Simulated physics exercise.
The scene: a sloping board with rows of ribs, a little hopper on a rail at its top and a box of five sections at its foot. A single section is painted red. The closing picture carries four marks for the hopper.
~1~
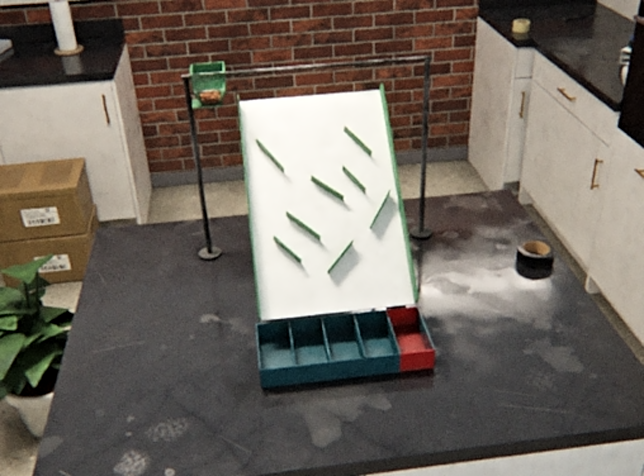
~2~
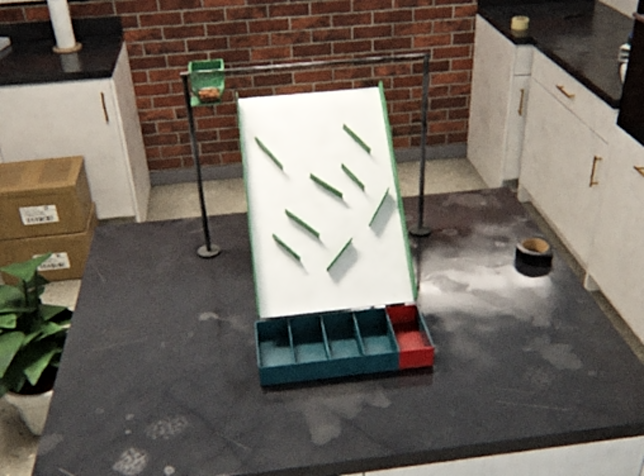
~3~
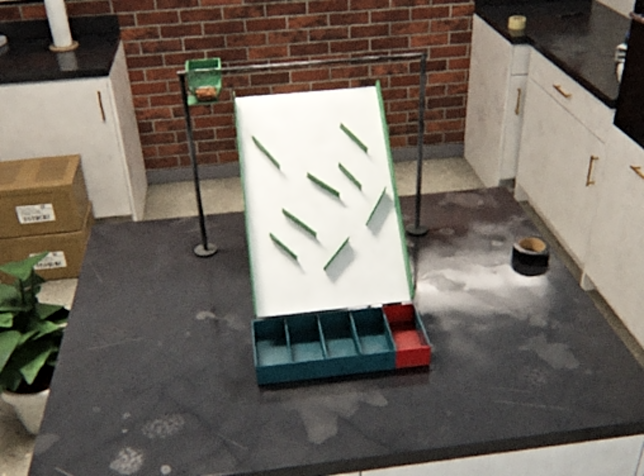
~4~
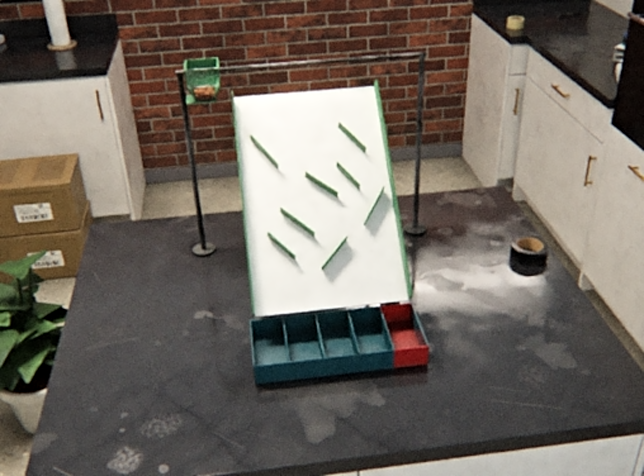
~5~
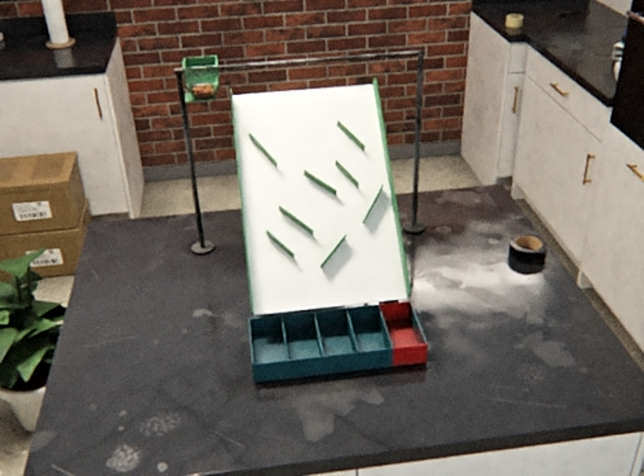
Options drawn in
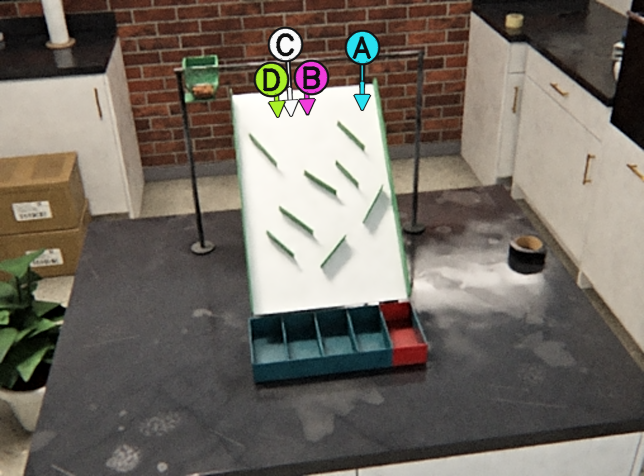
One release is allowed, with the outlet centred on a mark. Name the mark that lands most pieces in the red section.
Mark A does it best.
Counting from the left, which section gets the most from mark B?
The fourth.
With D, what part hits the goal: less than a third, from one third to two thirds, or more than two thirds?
It is less than a third.
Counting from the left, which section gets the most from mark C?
The second from the left.
On the marked copy, mark A meets the board at (362, 104); mark B meets the board at (307, 108); mark C meets the board at (290, 110); mark D meets the board at (277, 111).
If A is chosen, close to half in the red section, close to half in other sections, only a few outside the box.
If B is chosen, a small share in the red section, all but a few in other sections, only a few outside the box.
If C is chosen, only a few in the red section, all but a few in other sections.
If D is chosen, only a few in the red section, all but a few in other sections.
